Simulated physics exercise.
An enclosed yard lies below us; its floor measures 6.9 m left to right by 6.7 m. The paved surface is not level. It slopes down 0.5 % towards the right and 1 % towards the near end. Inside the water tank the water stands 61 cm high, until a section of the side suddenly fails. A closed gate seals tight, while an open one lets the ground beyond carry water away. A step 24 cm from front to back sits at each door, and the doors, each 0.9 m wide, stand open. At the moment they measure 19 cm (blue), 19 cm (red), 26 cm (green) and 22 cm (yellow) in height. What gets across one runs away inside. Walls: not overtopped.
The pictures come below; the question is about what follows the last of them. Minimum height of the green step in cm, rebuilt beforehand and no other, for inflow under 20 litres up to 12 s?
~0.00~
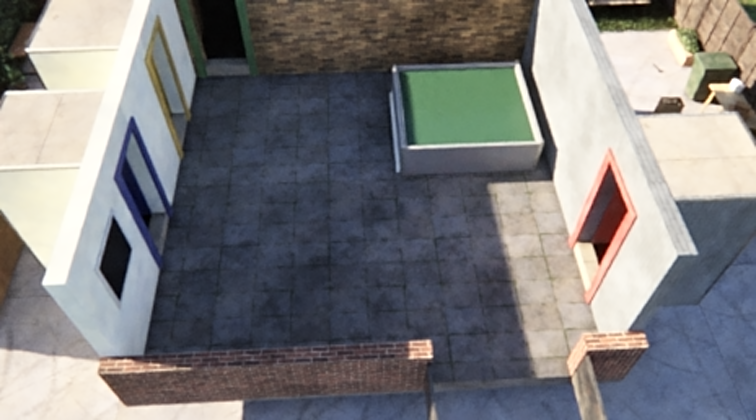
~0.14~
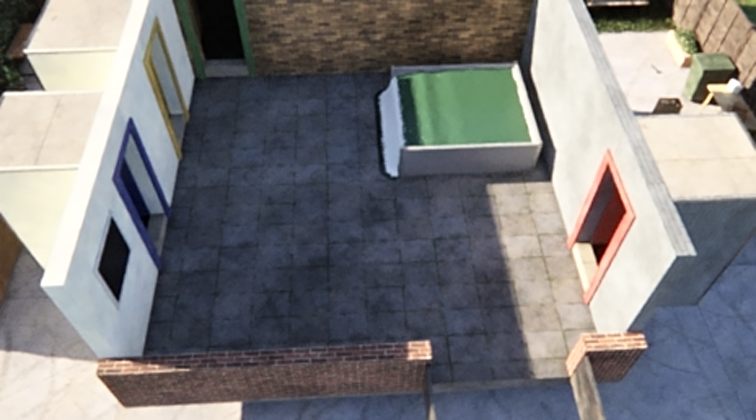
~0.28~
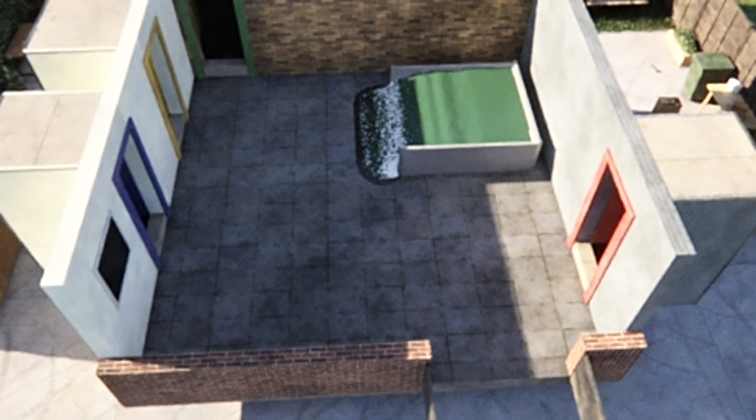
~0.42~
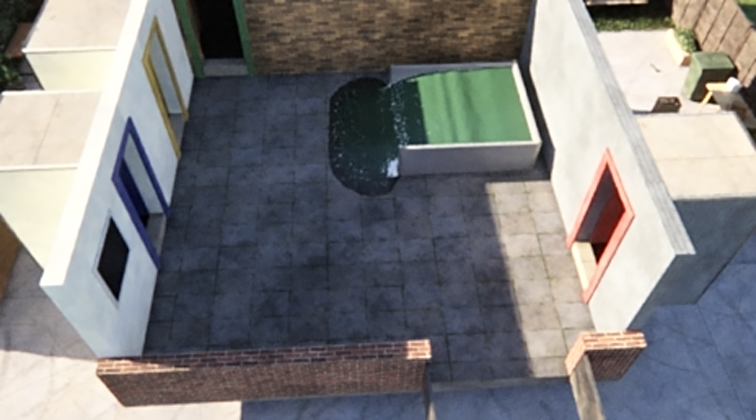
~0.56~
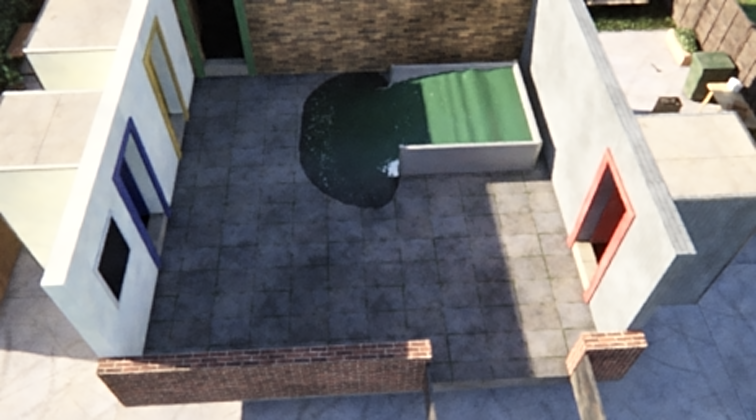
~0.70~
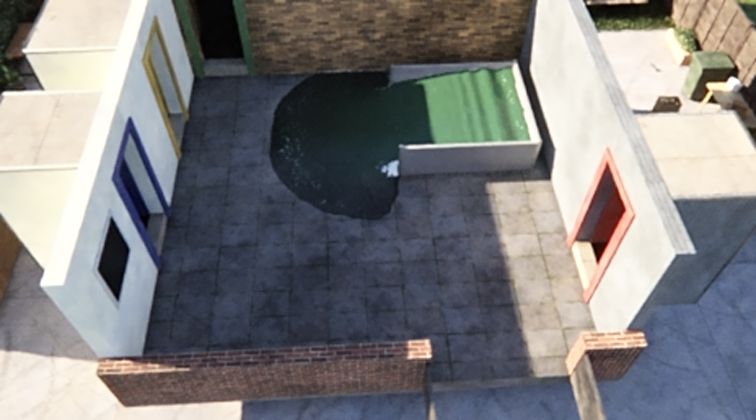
24 cm.
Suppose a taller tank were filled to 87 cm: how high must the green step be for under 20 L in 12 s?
Roughly 37 centimetres.
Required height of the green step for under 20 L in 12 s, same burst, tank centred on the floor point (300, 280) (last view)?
In this case, 16 cm or so.
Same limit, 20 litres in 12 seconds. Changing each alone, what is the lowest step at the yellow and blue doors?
About 24 cm at yellow and 13.5 cm at blue.
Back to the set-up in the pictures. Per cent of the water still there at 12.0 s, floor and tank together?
Around 88 in a hundred parts remain.
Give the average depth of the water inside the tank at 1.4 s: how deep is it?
The mean depth is roughly 36 cm.
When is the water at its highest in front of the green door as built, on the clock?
3.2 s.
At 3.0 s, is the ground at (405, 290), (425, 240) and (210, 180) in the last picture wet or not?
Listed order - unwetted, unwetted, soaked through.
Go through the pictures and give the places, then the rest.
In the first frame, the water tank at (463, 106) is whole and still, 61 cm deep; the green door at (220, 36) is dry.
In the second frame, the front is at (386, 173), 0.3 m from the gap at (398, 123); 0.5 m2 of floor is wet, 61 cm left at the back.
In the third frame, water pours out at (397, 125) and has run 0.7 m, to (362, 166); about 11 cm deep outside, 61 cm at the back.
In the fourth frame, water pours out at (397, 125) and has run 1.3 m, to (333, 157); about 10 cm deep outside, 61 cm at the back.
In the fifth frame, water pours out at (397, 125) and has run 1.8 m, to (305, 160); about 8 cm deep outside, 61 cm at the back.
In the sixth frame, the gap is at (397, 126), the front 2.3 m out at (276, 159); the back of the water tank holds 58 cm; the green door at (218, 36), 3.9 m from the gap, is still 1.5 m from the nearest water.
After 1.4 s water covers 35 % of the floor, deepest (28 cm) near (390, 152); 2 cm at the green door, 0 litres in over its 26 cm step.
After 3.0 s water covers 50 % of the floor, deepest (34 cm) near (227, 88); 31 cm at the green door, 5 litres in over its 26 cm step.
After 12.0 s water covers 95 % of the floor, deepest (15 cm) near (553, 190); 1 cm at the green door, 14 litres in over its 26 cm step.
At the green door as built, the water arrived by 1.4 s and peaked near 31 cm at 3.2 s.
With a step of 21.5 cm, 35 litres would have come in within the 12 s; with 29 cm, 6 litres. So under 20 litres takes about 24 cm.
